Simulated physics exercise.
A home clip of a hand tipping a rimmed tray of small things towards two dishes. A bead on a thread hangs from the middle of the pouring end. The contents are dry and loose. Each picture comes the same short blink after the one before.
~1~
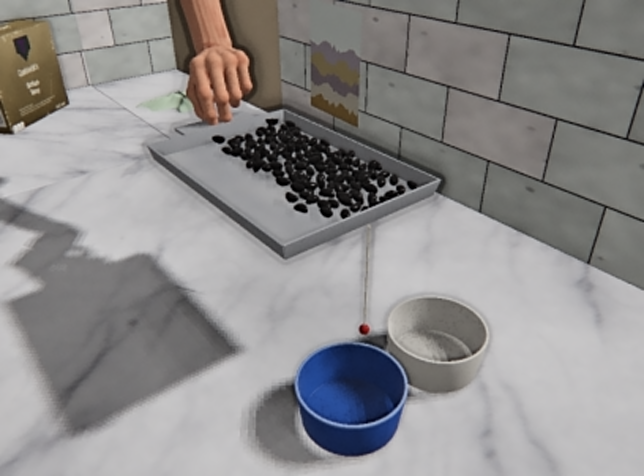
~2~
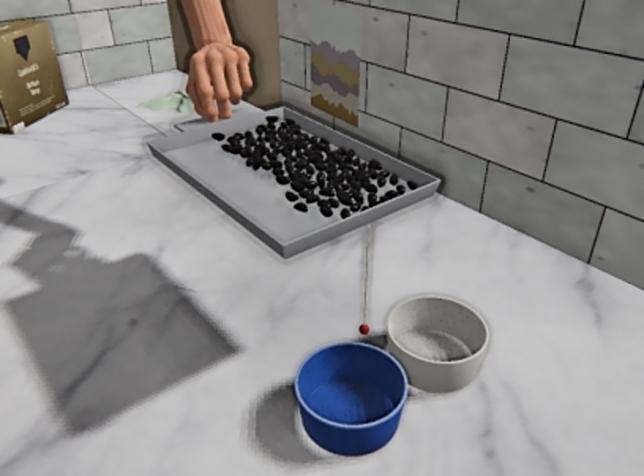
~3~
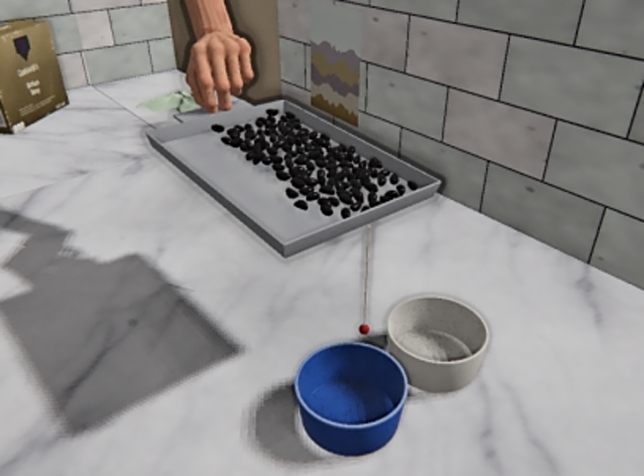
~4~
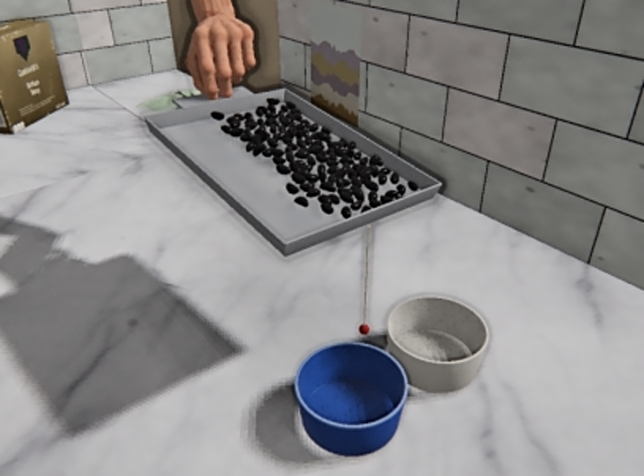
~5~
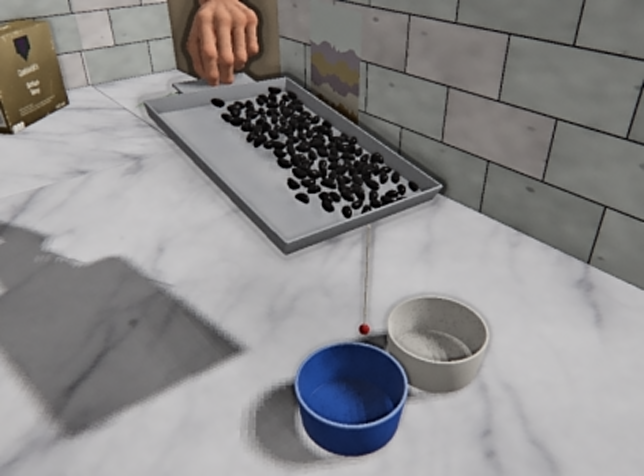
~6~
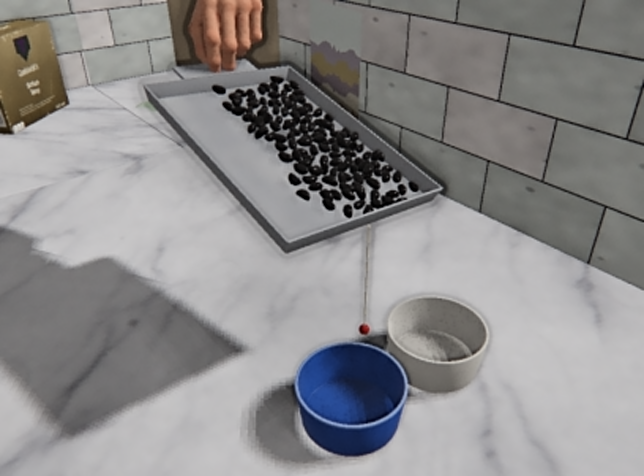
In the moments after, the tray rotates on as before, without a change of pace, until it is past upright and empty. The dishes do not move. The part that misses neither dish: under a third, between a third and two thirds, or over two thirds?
They take more than two thirds between them.
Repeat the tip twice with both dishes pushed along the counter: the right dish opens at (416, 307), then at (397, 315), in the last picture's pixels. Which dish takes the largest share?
The first try: The right dish. The second: Right.
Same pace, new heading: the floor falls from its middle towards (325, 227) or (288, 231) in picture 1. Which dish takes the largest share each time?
In turn: The left-hand dish; left.
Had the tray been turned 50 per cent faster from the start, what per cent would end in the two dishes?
Roughly 70 in a hundred.
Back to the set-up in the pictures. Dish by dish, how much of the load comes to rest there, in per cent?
The left dish has 10 per cent, the right dish has 70.
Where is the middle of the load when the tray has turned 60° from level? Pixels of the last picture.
At about (378, 133).
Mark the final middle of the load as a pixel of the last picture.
Close to (434, 367).
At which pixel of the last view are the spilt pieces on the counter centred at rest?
At about (476, 449).
Shortly afterwards, tray tipped steeply; all but a few on the tray; only a few in the air.
Next, tray tipped right over; a little on the tray; a little in the left dish; near half in the right dish; a little outside both; near a quarter in the air.
Some moments later, tray tipped past a quarter turn; a little in the left dish; near two thirds in the right dish; near a quarter outside both.
In the end, tray tipped past a quarter turn; a little in the left dish; near two thirds in the right dish; near a quarter outside both.
